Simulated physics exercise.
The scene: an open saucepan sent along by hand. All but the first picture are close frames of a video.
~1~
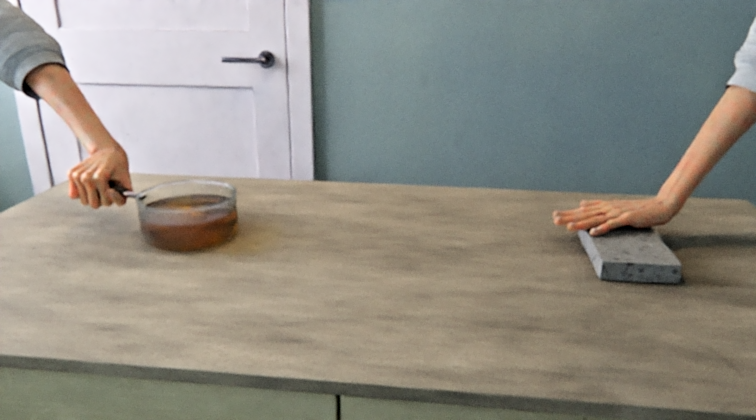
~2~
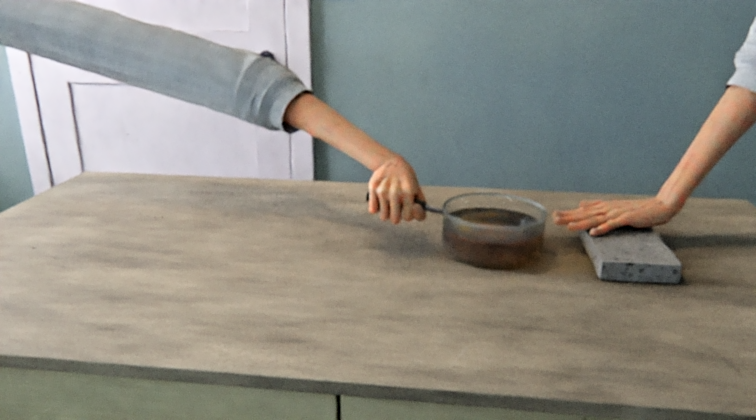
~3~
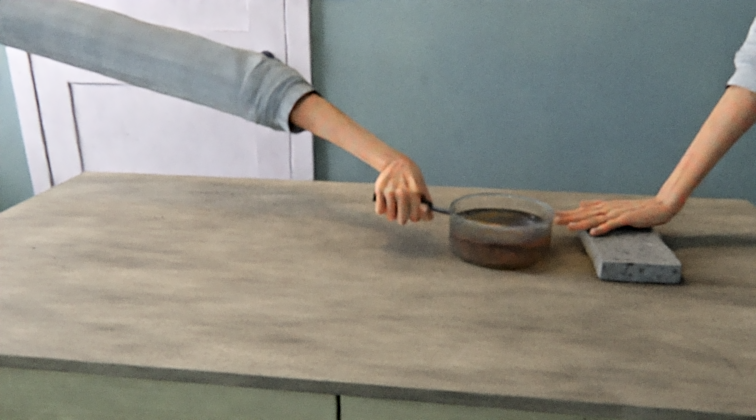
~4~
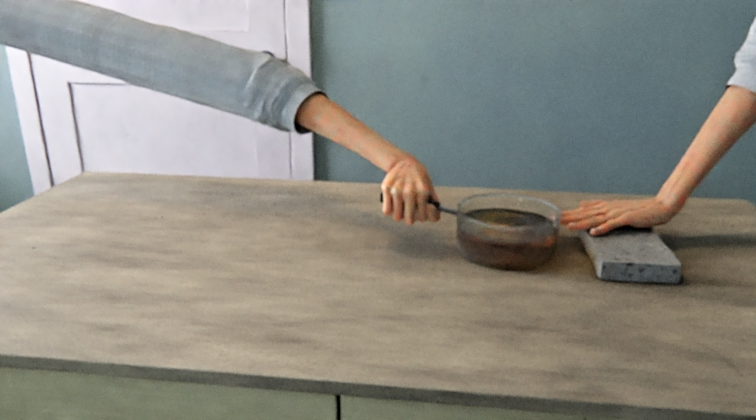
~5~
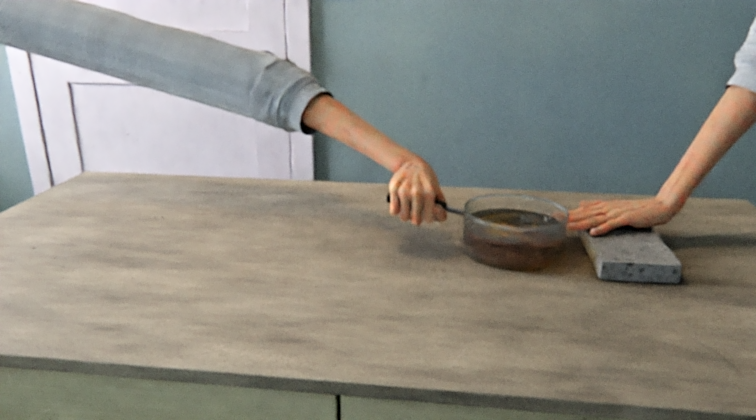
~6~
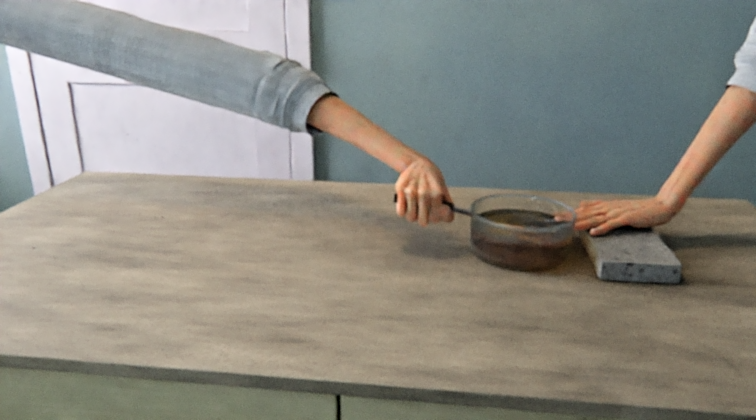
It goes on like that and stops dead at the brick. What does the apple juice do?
As it turns out, it keeps it all in.
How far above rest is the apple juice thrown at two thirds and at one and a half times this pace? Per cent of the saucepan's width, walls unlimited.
Roughly 5 per cent, then 10 per cent.
A moment on, the saucepan meets the brick.
Further on, the apple juice surges up the wall; the wave climbs under half way to the rim.
When it is over, the saucepan stands at the brick; all is still inside.
